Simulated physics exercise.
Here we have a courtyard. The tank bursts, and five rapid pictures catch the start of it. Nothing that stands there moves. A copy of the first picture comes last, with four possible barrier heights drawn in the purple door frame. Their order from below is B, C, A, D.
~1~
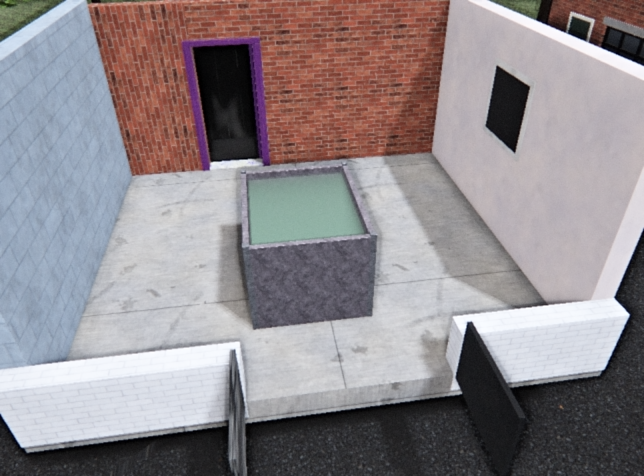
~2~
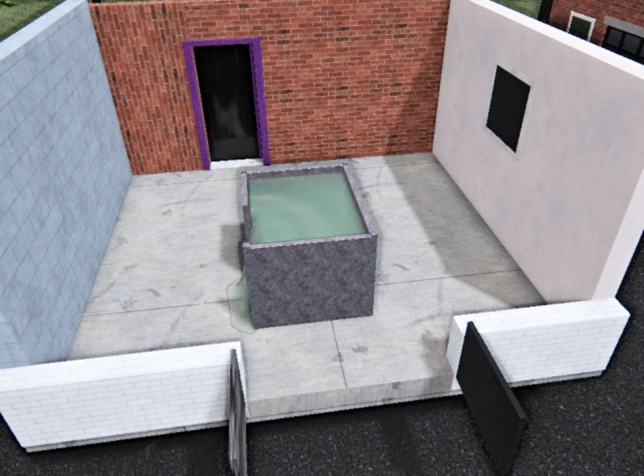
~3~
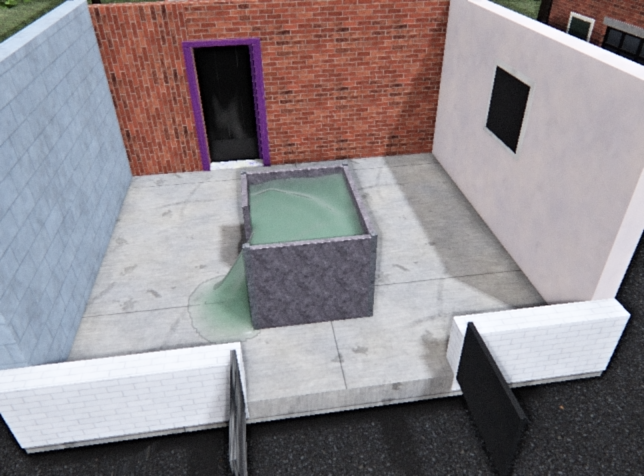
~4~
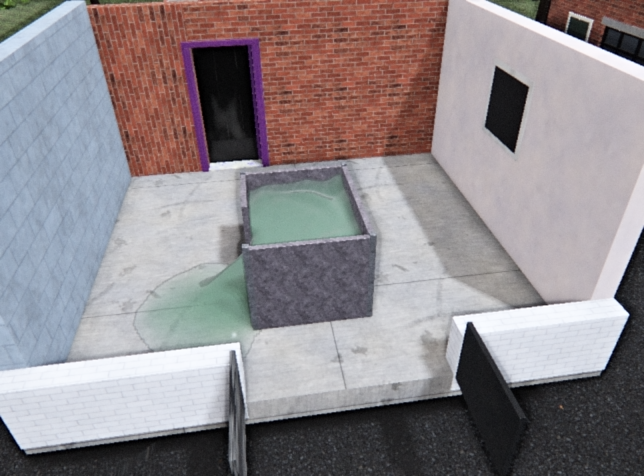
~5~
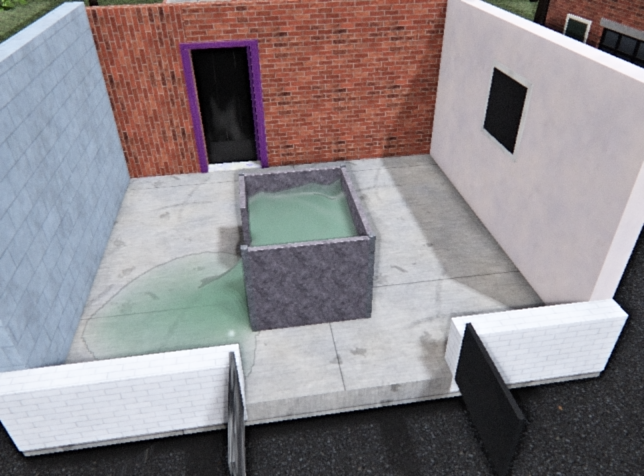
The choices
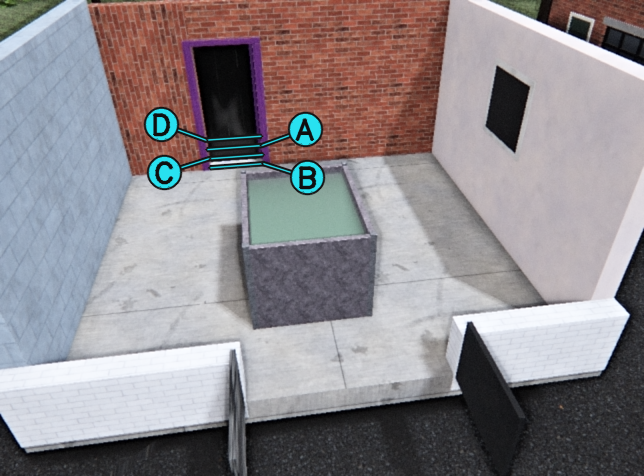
In the video, greenish water in a gray stone tank, set in a walled courtyard with a purple-framed doorway, begins pouring from the tank's left side, then spreads across the concrete floor in a widening puddle as the tank's level lowers.
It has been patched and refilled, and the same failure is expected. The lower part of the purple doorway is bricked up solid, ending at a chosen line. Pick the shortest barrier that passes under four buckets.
The limit is C.
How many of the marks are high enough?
Three of them.
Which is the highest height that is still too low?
That is height B.
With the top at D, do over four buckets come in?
No, not at all.
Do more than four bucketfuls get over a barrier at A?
No.
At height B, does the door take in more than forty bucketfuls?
No, less.
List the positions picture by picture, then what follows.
In the first picture, water in the tank at rest, its middle at (302, 207); foot of the purple doorway at (237, 168); open gate at (349, 325).
In the second picture, 1 % of the ground under water, visible out to (239, 281).
In the third picture, 3 % of the ground under water, visible out to (199, 292).
In the fourth picture, 7 % of the ground under water, visible out to (144, 309).
In the fifth picture, 14 % of the ground under water, visible out to (92, 334).
In cyan, A at (234, 147); B at (237, 165); C at (235, 156); D at (233, 138); from the bottom up B, C, A, D.
If A is chosen, nothing gets over.
If B is chosen, about 14 bucketfuls get in.
If C is chosen, a splash gets over, under a bucket.
If D is chosen, nothing gets over.
